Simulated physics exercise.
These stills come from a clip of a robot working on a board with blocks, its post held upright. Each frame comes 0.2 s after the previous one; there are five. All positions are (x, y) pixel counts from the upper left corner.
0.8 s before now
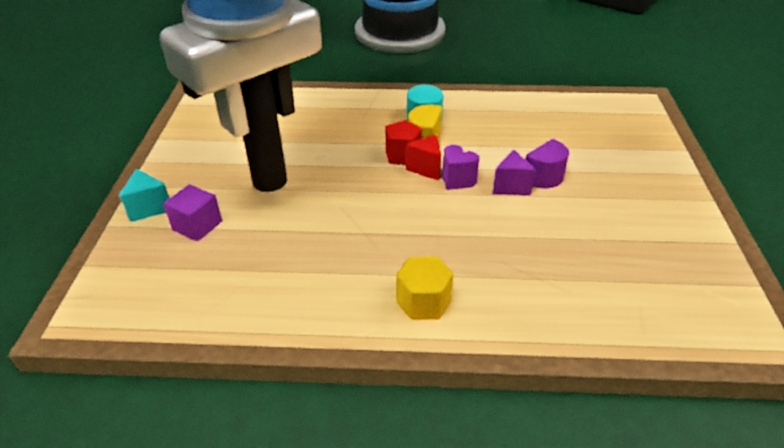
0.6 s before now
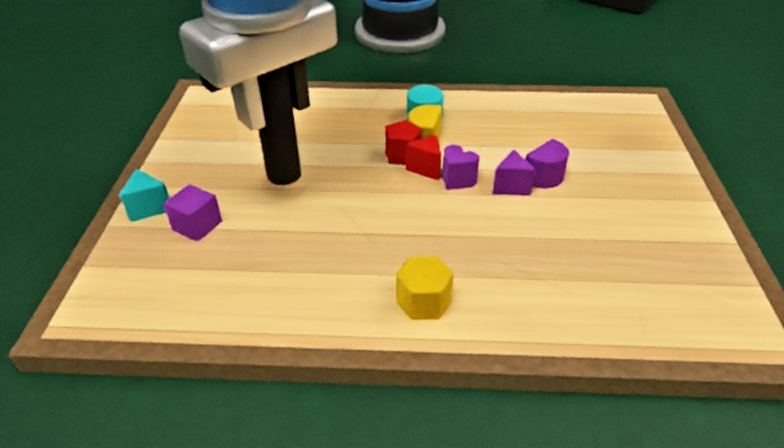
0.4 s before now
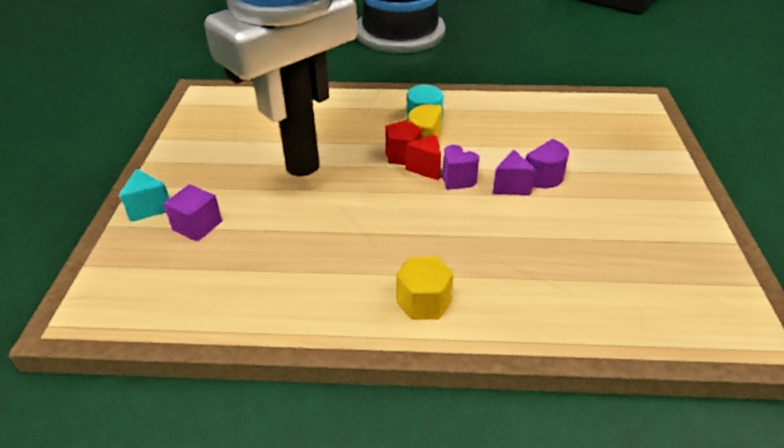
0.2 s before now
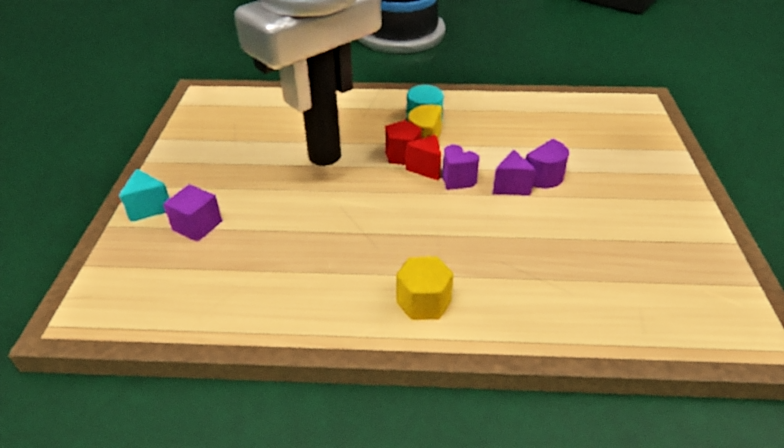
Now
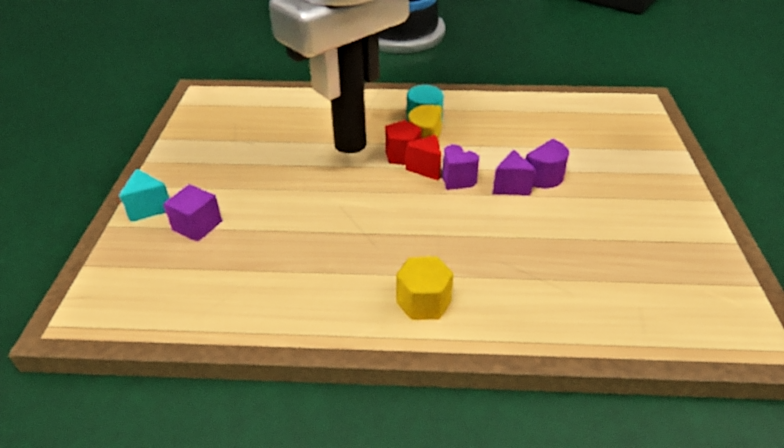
On a wooden board with scattered coloured blocks, a robot arm's black post moving right and slightly back, the blocks staying still.
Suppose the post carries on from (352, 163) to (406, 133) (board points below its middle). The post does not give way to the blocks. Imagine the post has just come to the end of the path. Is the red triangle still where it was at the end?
I'd say yes.
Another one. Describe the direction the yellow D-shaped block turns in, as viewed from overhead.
Rotates counter-clockwise.
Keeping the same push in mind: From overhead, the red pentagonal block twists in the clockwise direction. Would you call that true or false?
Verdict: True.
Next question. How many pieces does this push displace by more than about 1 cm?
The number is two.
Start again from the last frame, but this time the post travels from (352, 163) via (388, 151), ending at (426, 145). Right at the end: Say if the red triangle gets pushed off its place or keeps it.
It leaves its spot.
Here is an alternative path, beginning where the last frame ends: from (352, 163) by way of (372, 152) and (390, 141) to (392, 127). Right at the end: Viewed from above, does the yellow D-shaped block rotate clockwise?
No
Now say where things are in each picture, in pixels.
The first frame shows tip of the post at (270, 182), middles of tops, red pentagonal block at (403, 130), yellow D-shaped block at (425, 114), red triangle at (427, 144).
The second frame shows post at (284, 175), nothing pushed.
The third frame shows post at (303, 167), nothing pushed.
The fourth frame shows post at (325, 157), nothing pushed.
The fifth frame shows post at (351, 145), red pentagonal block at (403, 130), yellow D-shaped block at (425, 114), red triangle at (427, 144).
The first path, step by step. Halfway along, post at (380, 129); red pentagonal block at (410, 129), turned 30° clockwise; yellow D-shaped block at (433, 113), turned 20° anticlockwise.
At the end, post at (407, 115); red pentagonal block at (416, 127), turned 60° clockwise; yellow D-shaped block at (440, 113), turned 40° anticlockwise; red triangle unmoved.
